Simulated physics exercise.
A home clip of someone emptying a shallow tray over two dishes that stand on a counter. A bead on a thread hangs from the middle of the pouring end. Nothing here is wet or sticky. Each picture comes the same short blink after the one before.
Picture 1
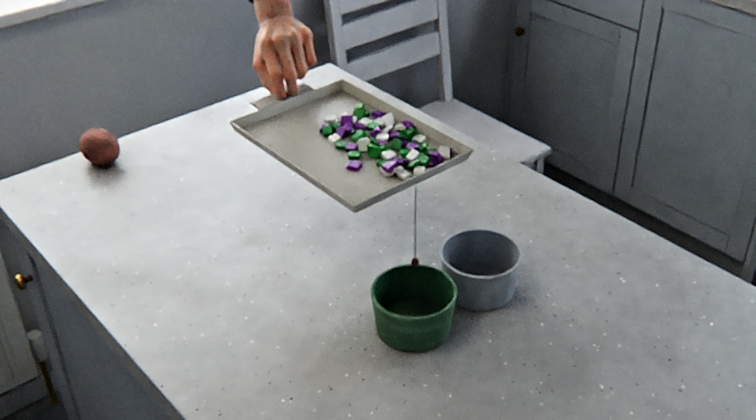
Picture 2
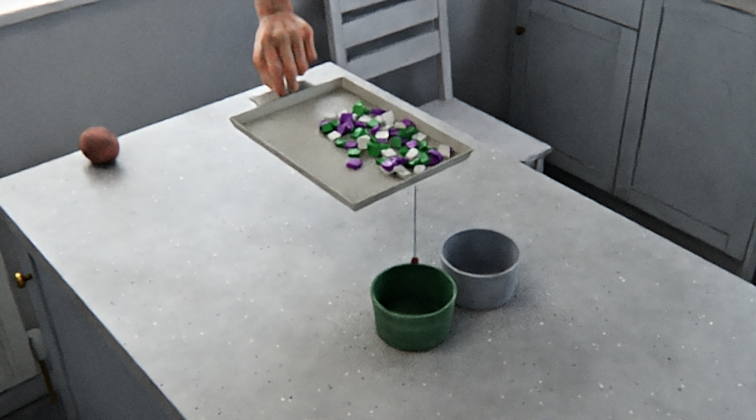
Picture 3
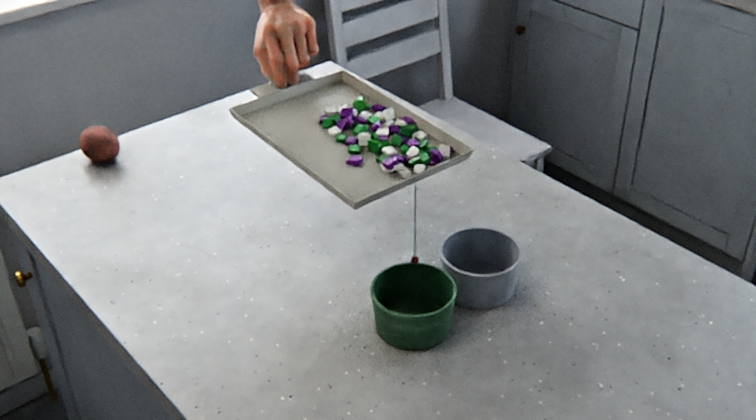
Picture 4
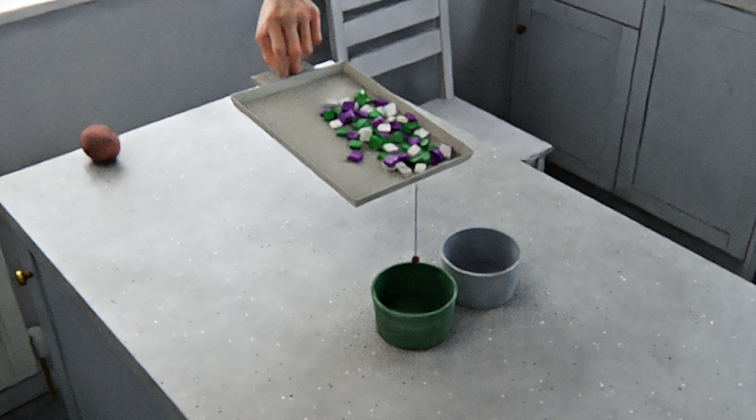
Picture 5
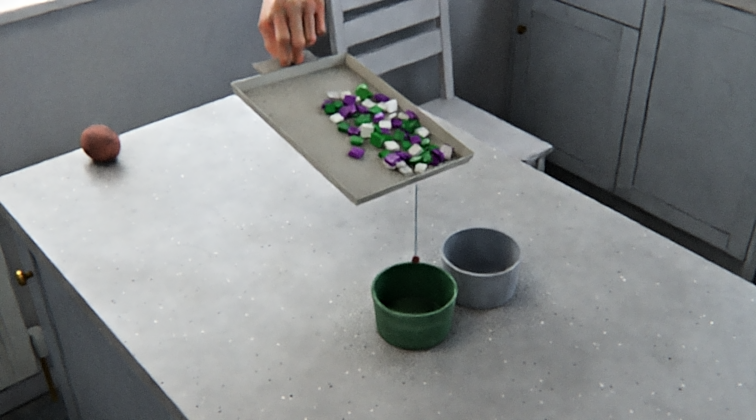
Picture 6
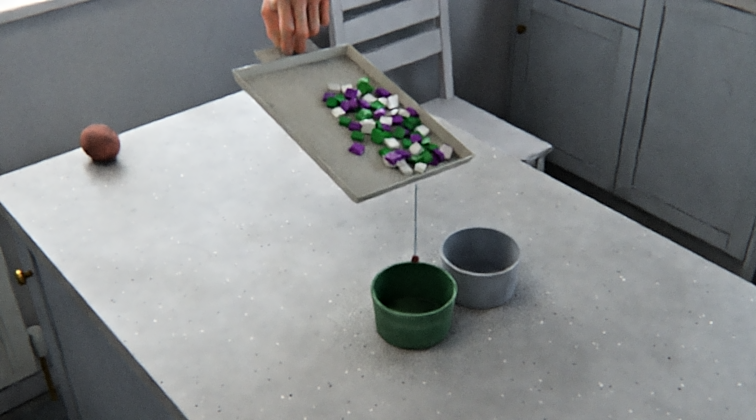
Hand gradually raising the back of a shallow tray of purple, green and white tiles above two dishes on a counter.
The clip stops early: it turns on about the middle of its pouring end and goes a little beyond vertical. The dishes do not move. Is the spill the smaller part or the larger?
The two hold more than half of the load.
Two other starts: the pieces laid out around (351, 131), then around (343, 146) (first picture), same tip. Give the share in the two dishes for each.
Roughly 90 per cent, and 90 per cent.
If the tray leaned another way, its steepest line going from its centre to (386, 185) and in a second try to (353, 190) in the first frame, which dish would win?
In turn: Left; the dish on the left.
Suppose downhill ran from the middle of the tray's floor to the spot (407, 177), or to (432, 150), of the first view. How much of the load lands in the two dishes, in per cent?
Roughly 70 per cent, and 60 per cent.
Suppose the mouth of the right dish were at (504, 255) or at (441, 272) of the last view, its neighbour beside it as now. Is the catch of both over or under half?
The first try: More than half. The second: Under half.
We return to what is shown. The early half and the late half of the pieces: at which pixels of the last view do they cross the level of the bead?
Around (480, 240) and then (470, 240).
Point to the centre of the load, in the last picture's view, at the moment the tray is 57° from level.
Around (430, 137).
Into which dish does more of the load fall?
It is right.
Just after the last frame, tray tipped steeply; every one on the tray.
A moment on, tray tipped right over; roughly half on the tray; roughly a quarter in the right dish; just a few outside both; roughly a quarter in the air.
Further on, tray tipped past a quarter turn; just a few in the left dish; the larger part in the right dish; about a tenth outside both.
When it is over, tray tipped past a quarter turn; just a few in the left dish; the larger part in the right dish; about a tenth outside both.
